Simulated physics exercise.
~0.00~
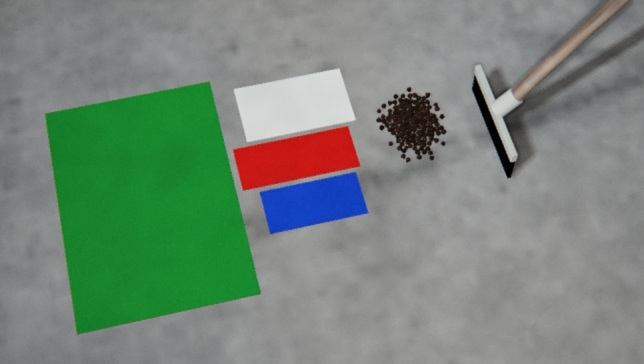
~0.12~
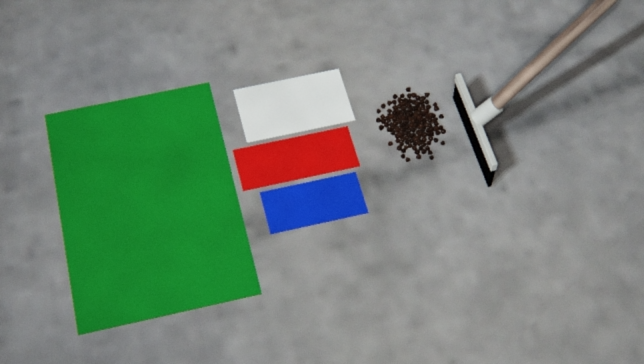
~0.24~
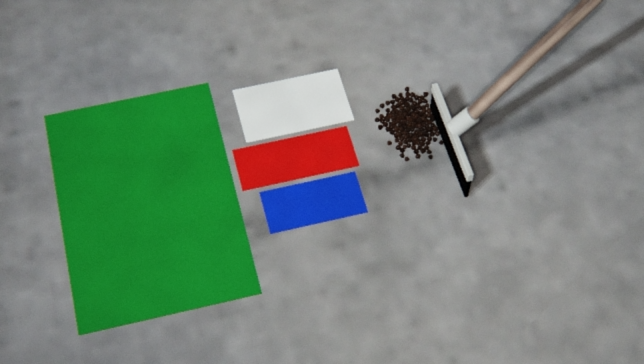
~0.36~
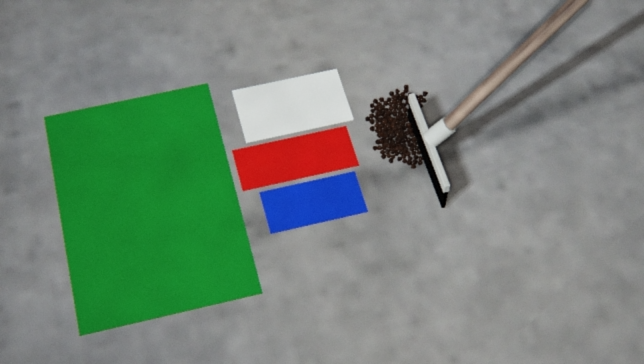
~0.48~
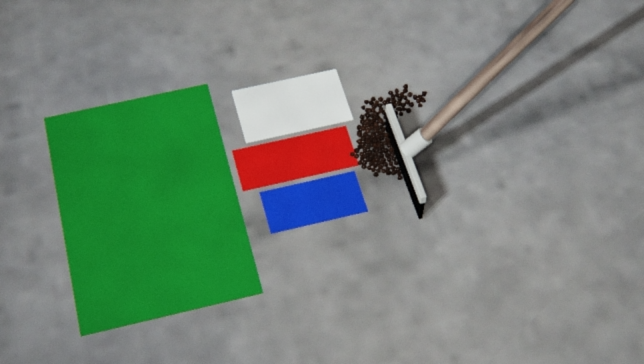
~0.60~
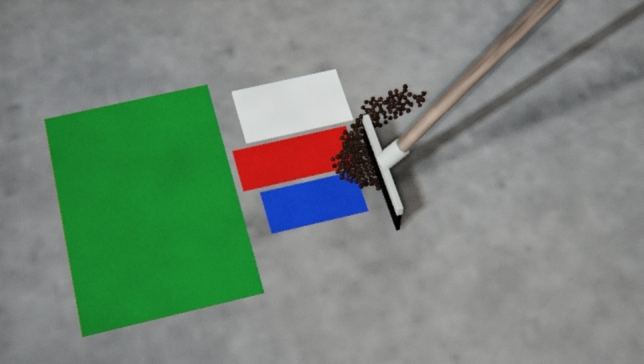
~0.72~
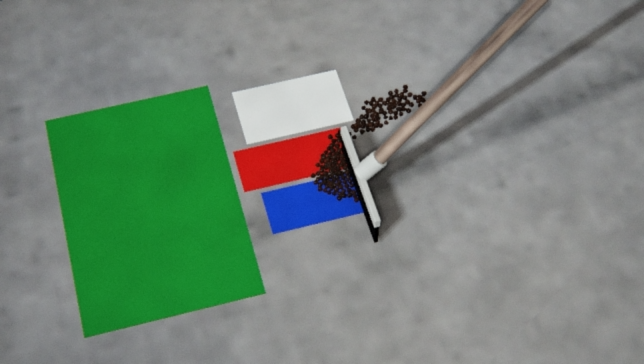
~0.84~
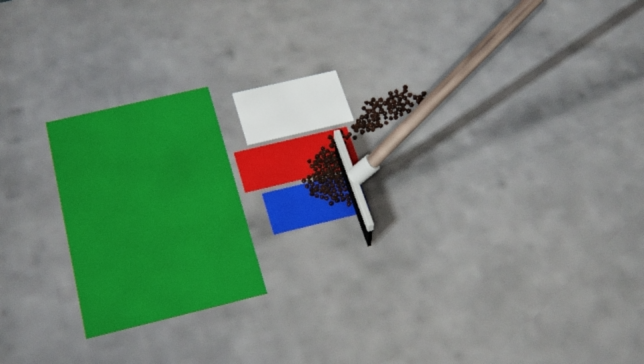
A large green mat lies on the left of a mottled grey concrete floor, seen from above, with smaller white, red and blue mats stacked beside it. To their right sit a loose pile of dark coffee beans and a white squeegee with a black edge and a wooden handle. The squeegee slides left and slightly down into the pile, pushing most of the beans along while some slip past its upper end. It carries the rest onto the red and blue mats and stops there, leaving a trail of beans behind on the bare floor.
